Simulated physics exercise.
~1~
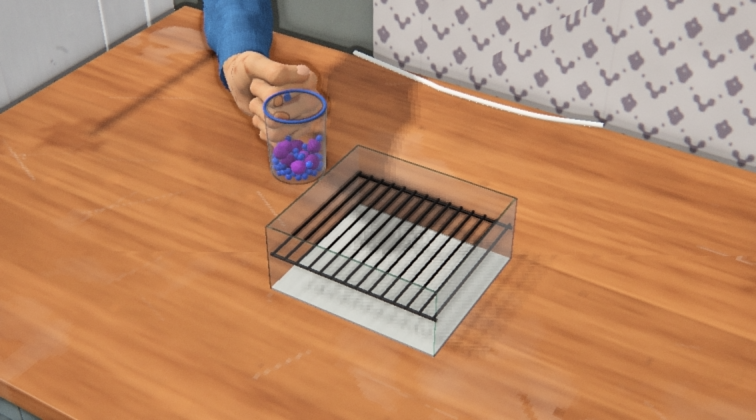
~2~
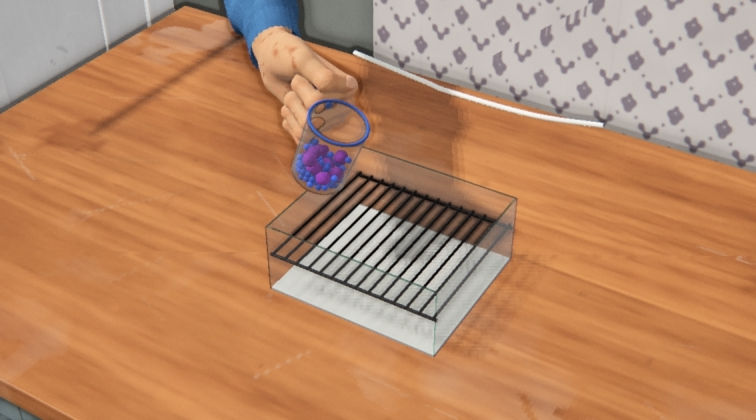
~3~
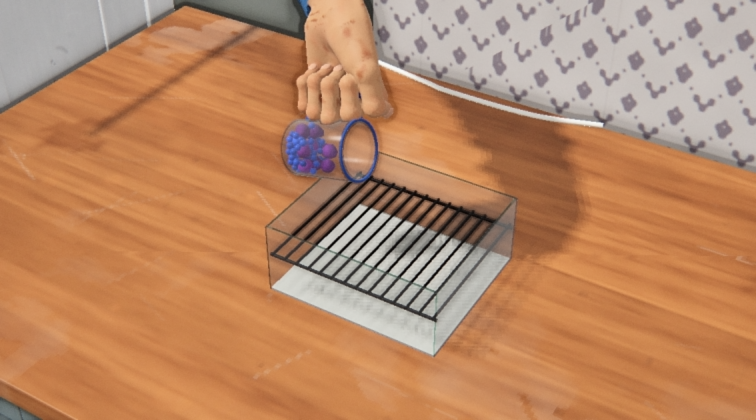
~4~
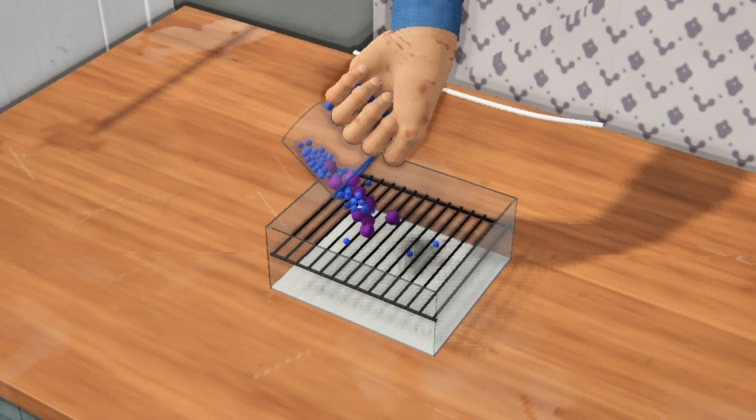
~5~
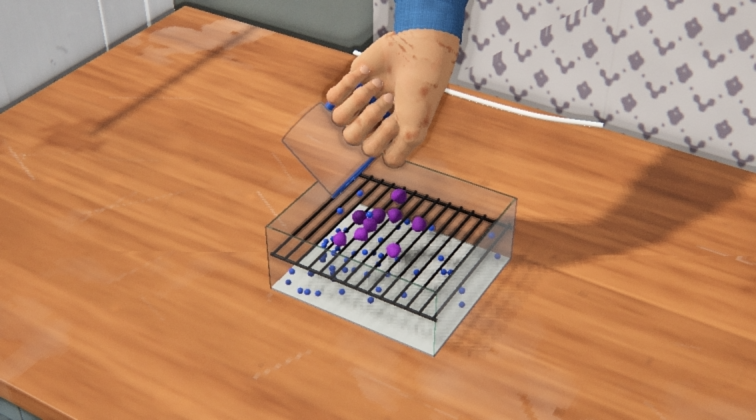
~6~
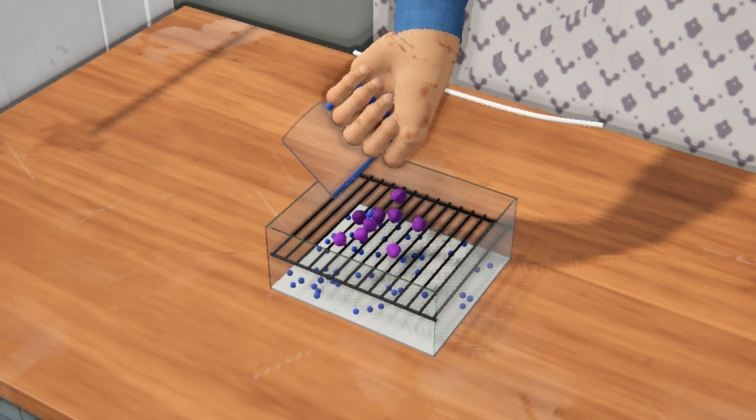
Purple and blue beads tipping from a hand-held cup onto a wire rack, purple ones staying on top, blue ones dropping below.
